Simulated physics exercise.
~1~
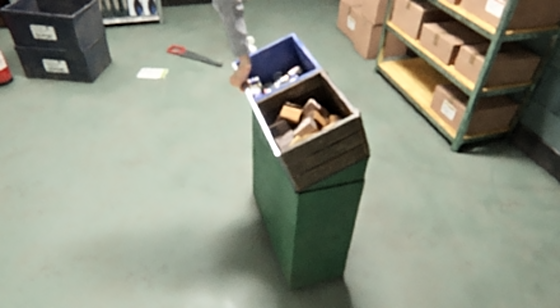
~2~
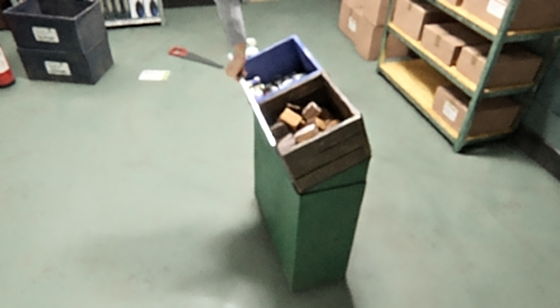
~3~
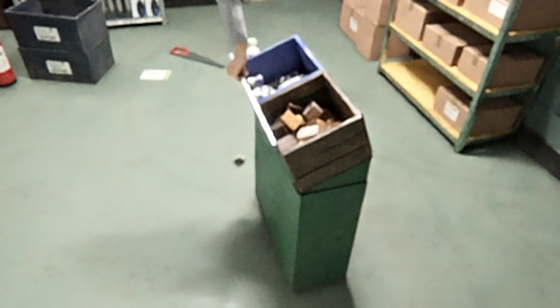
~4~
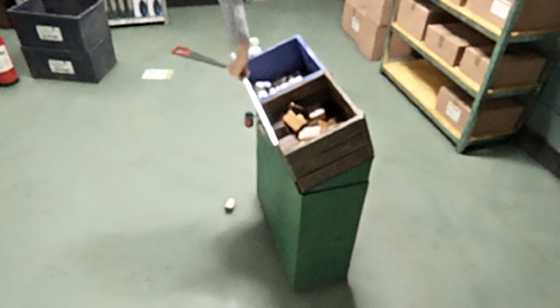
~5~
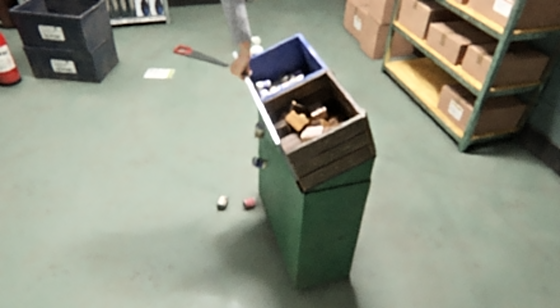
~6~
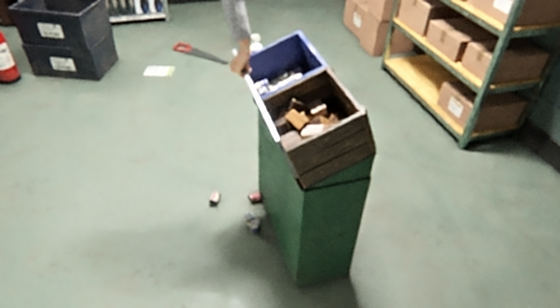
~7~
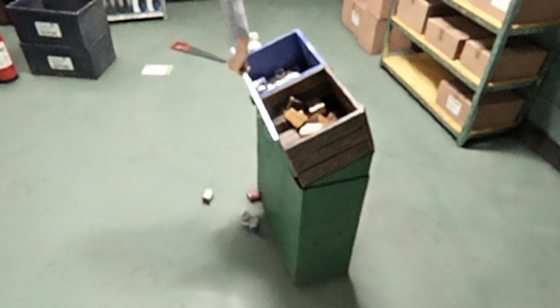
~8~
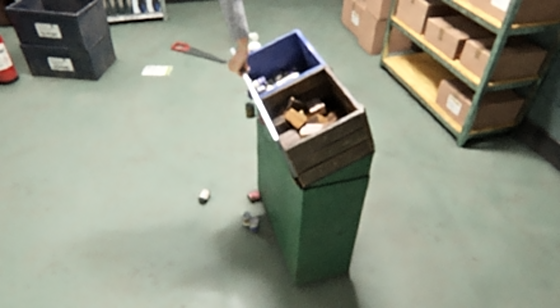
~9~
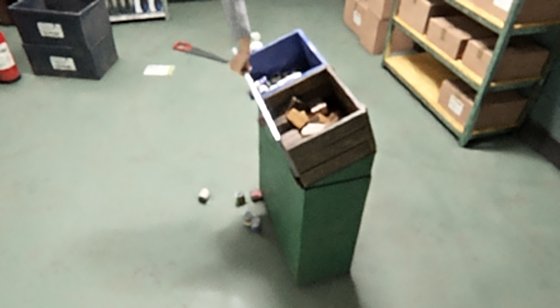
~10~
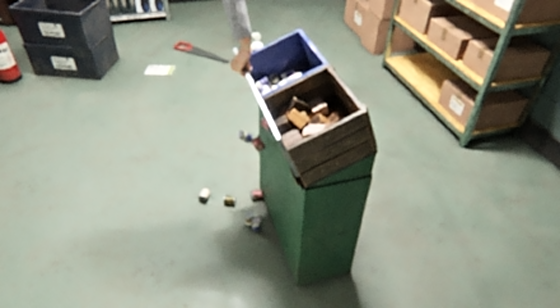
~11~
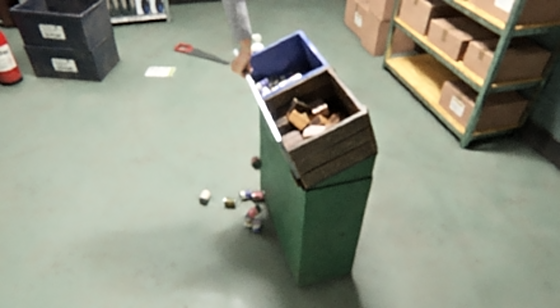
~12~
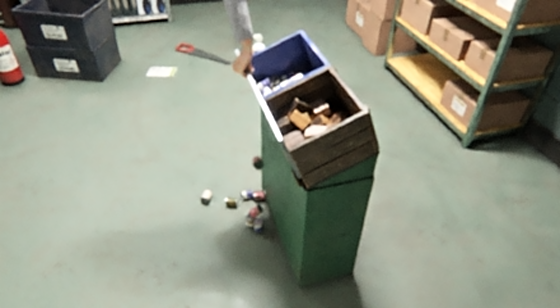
A hand at a tilted blue bin as small tins drop out and scatter on the floor, wooden blocks staying in the neighbouring bin.
